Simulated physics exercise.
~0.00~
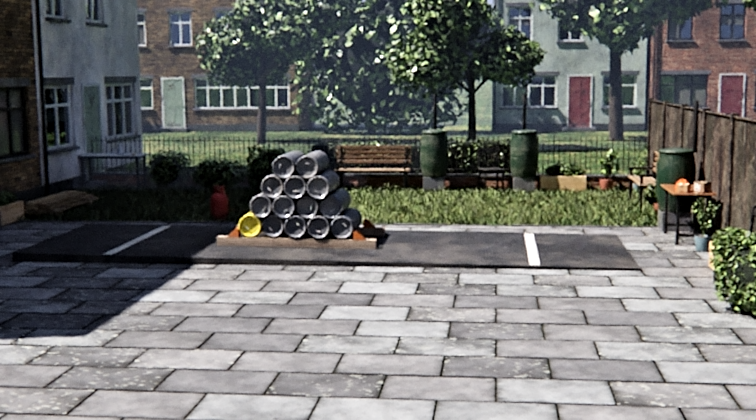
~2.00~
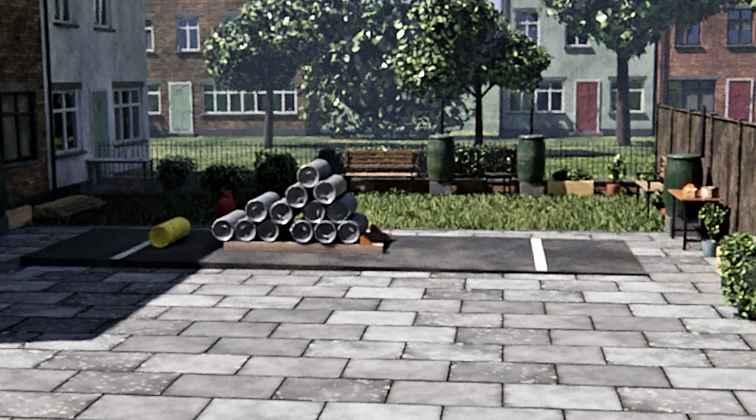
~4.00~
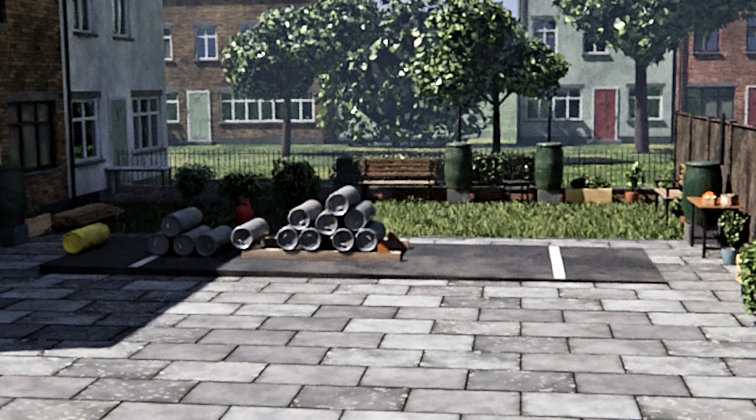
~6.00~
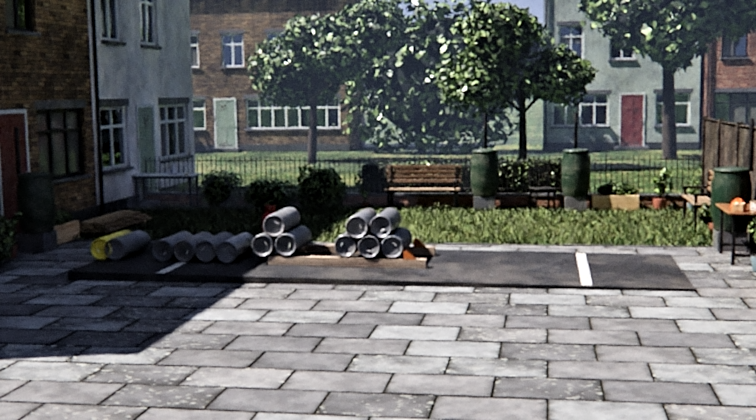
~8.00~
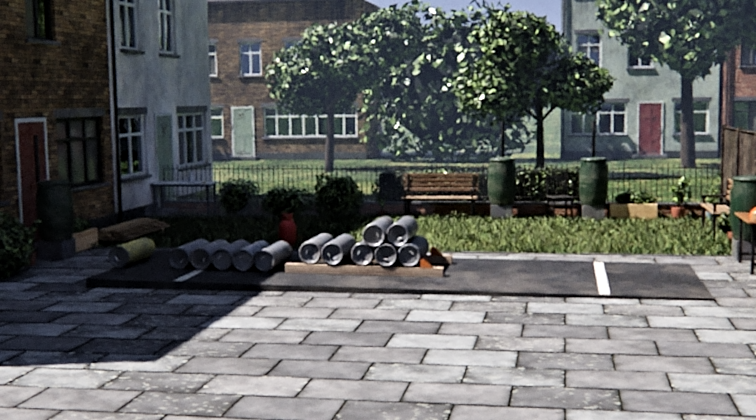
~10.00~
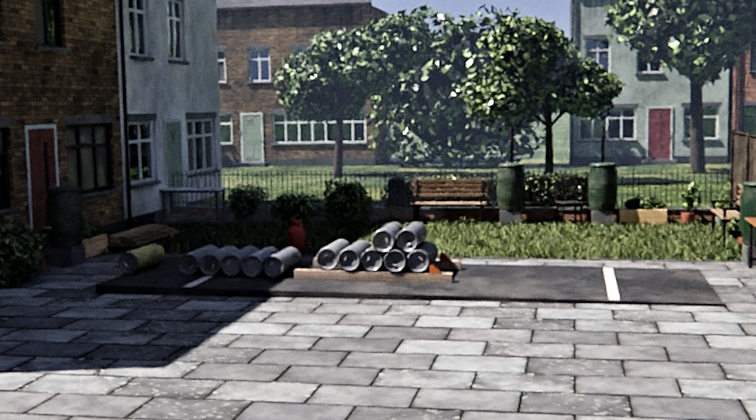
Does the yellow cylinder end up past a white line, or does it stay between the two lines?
It ends up past the white line on the left, having rolled out ahead of the grey cylinders.
